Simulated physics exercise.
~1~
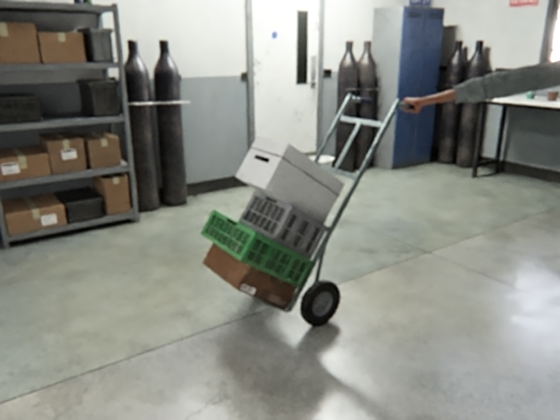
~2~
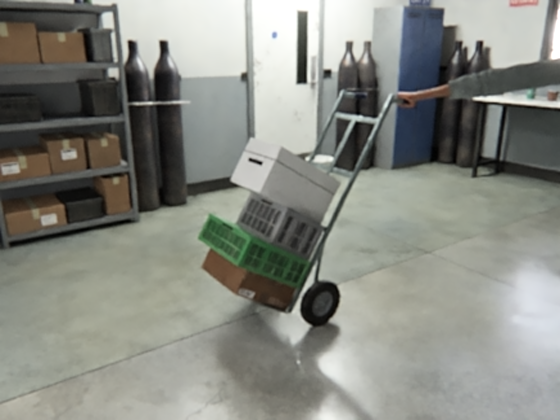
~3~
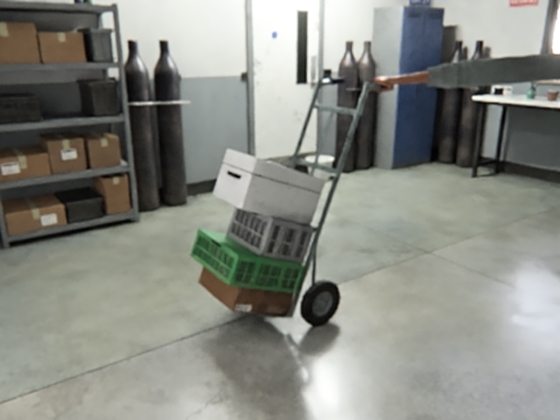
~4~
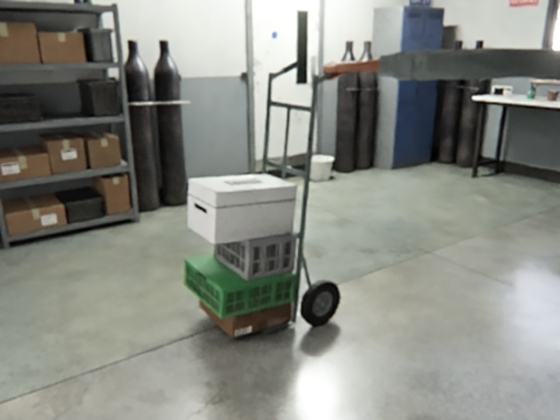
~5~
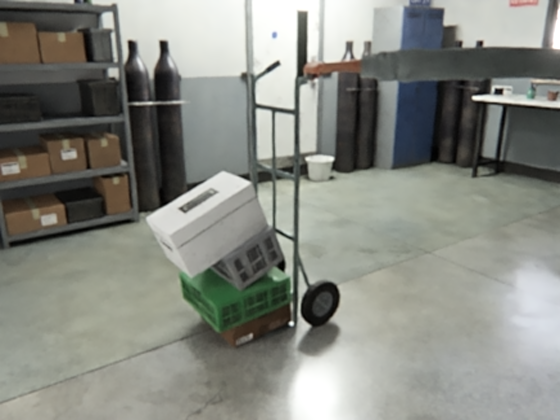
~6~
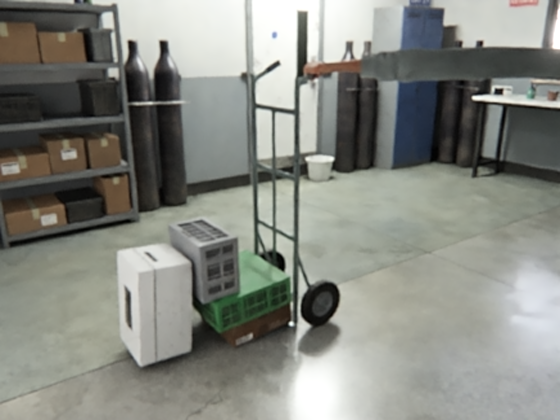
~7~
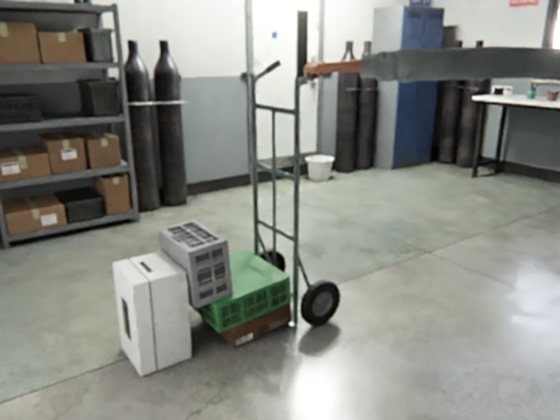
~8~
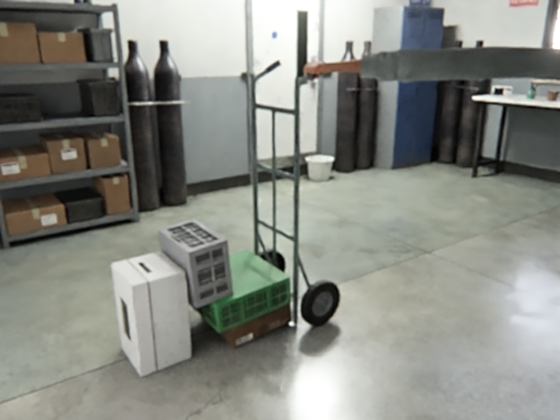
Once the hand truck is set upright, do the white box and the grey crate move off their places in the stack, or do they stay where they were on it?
Both move off their places. The white box drops to the floor on the left, and the grey crate tips onto its side between the white box and the green crate.
